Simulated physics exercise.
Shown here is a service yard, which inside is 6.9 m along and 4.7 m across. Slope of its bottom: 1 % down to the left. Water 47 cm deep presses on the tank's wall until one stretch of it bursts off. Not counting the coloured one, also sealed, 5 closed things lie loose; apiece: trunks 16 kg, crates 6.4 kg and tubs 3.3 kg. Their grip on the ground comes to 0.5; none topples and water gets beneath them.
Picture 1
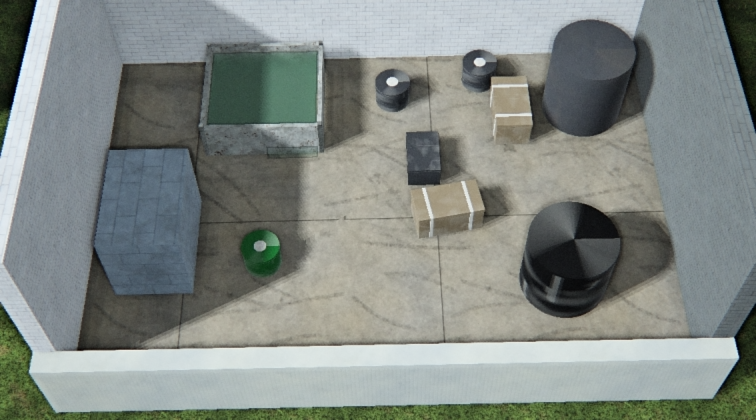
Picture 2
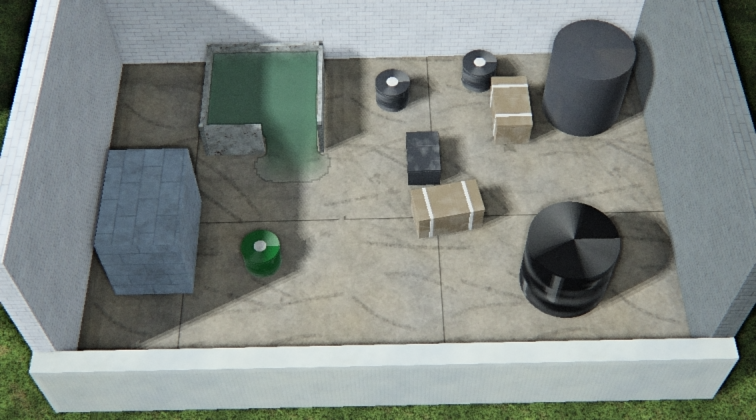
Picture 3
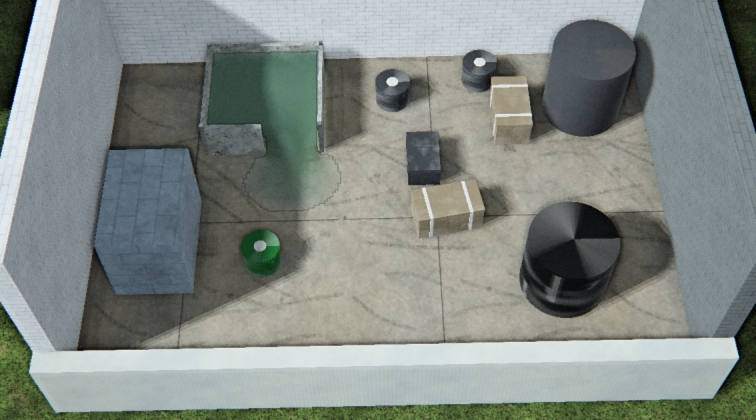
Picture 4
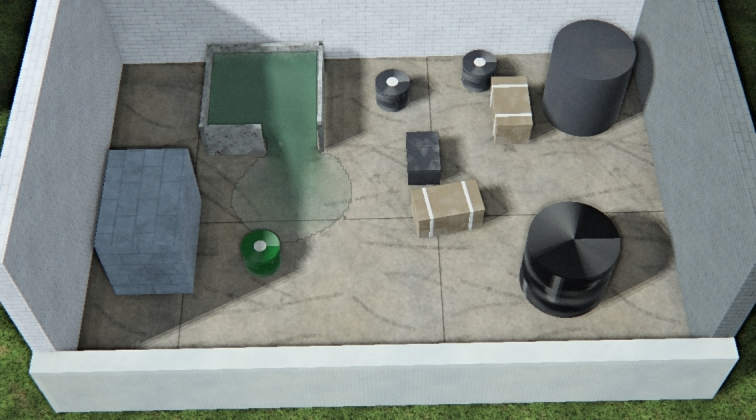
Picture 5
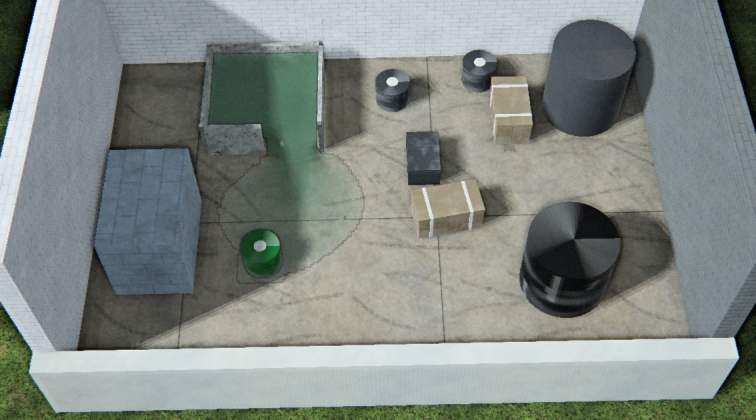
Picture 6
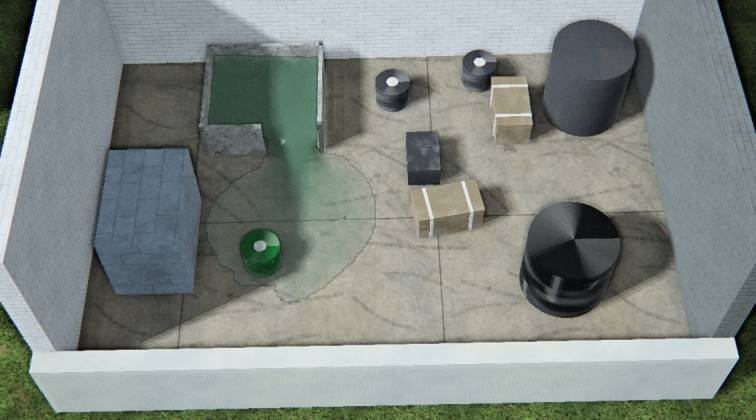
In a walled yard scattered with crates and tubs, greenish water poured through a gap in the front of a raised basin and spread across the floor around the green tub, while nothing else moved.
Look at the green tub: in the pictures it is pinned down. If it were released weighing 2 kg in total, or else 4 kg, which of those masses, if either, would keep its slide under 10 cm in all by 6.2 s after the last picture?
The small load and double fall short.
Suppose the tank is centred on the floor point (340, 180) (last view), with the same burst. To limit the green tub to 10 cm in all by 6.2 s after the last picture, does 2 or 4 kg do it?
Then, in short, the light one works.
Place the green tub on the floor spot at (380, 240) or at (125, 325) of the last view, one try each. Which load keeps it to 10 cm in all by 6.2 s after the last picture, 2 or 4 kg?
Taking the two tries in order, both fall short and both fall short.
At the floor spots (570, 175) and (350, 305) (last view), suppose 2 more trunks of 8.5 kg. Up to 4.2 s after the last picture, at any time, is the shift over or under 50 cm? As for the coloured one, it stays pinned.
Within it, beyond it.
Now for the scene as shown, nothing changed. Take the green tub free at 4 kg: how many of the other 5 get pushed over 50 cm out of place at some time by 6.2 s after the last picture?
I make that 0.
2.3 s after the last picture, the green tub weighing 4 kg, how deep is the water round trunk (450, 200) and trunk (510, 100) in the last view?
Depth approx. 2 cm / 0 cm.
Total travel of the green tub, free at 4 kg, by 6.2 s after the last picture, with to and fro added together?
The total path comes to around 300 cm.
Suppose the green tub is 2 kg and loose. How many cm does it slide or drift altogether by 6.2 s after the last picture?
Around 300 cm in total.
Then, 0.6 s after the last picture the green tub would be 111 cm from its start with 2 kg and 86 cm from its start with 4 kg; 3 cm of water round it then.
Then, 2.3 s after the last picture the green tub would be 193 cm from its start with 2 kg and 164 cm from its start with 4 kg; 4 cm of water round it then.
Then, 4.2 s after the last picture the green tub would be 192 cm from its start with 2 kg and 191 cm from its start with 4 kg; 7 cm of water round it then.
Then, 6.2 s after the last picture the green tub would be 192 cm from its start with 2 kg and 192 cm from its start with 4 kg; 7 cm of water round it then.
